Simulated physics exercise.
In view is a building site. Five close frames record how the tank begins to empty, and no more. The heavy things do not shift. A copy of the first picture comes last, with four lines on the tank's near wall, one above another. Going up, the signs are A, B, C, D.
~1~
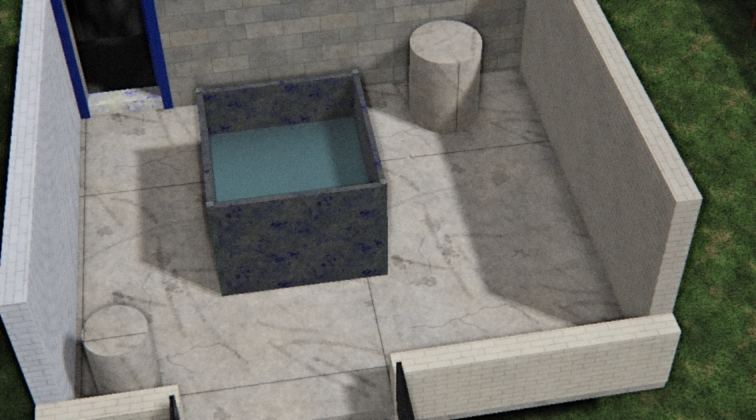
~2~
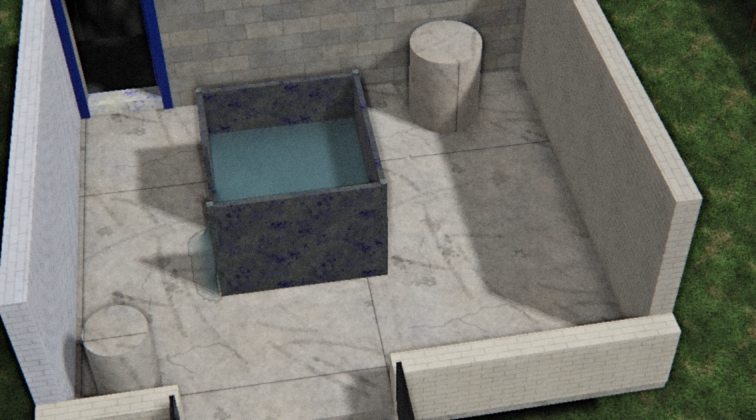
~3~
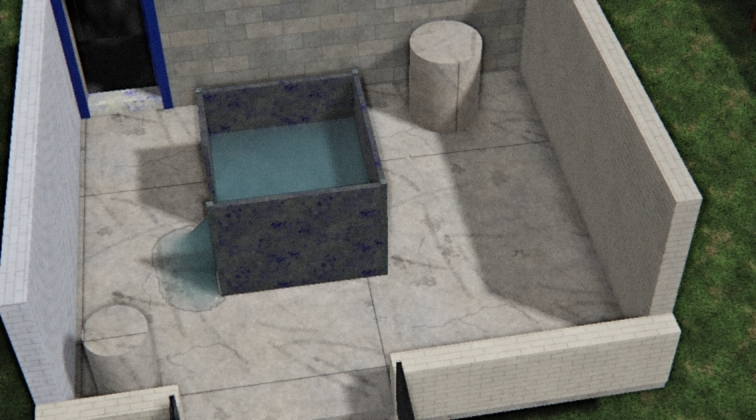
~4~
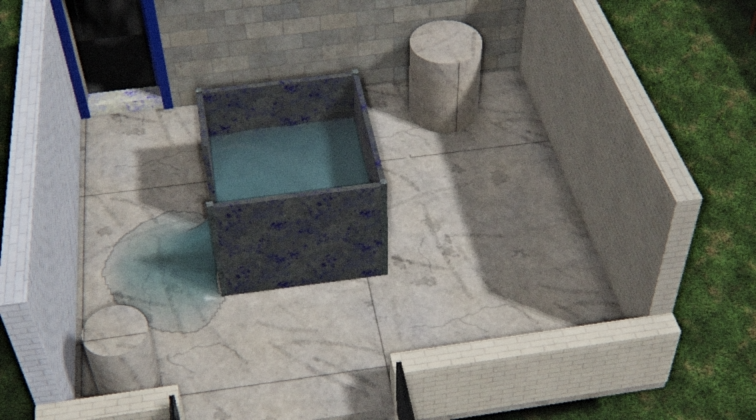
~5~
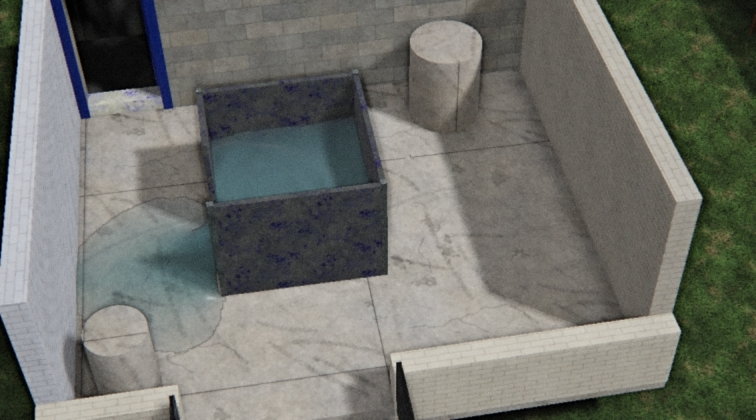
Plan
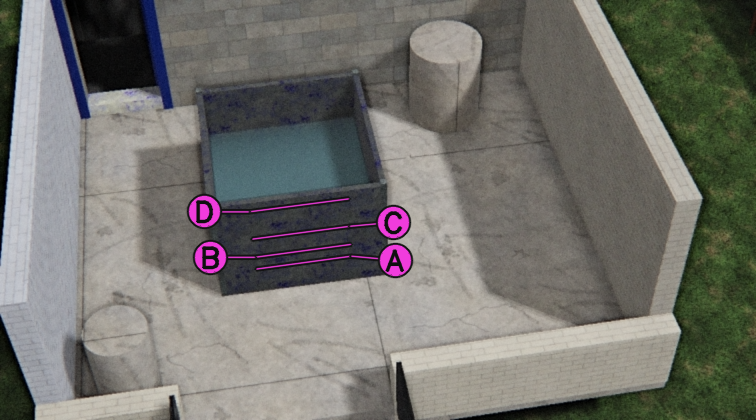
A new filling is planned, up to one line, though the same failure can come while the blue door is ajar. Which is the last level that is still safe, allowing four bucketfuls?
Mark B.
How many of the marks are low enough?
Two of the four.
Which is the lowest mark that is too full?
The answer is C.
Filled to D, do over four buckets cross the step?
Yes, that goes wrong.
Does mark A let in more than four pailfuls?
No.
On the marked copy, A at (304, 262); B at (303, 250); C at (301, 232); D at (299, 205); from the bottom up A, B, C, D.
With A, nothing gets over.
With B, a splash gets over, under a bucket.
With C, about 8 bucketfuls get in.
With D, dozens of bucketfuls pour in.
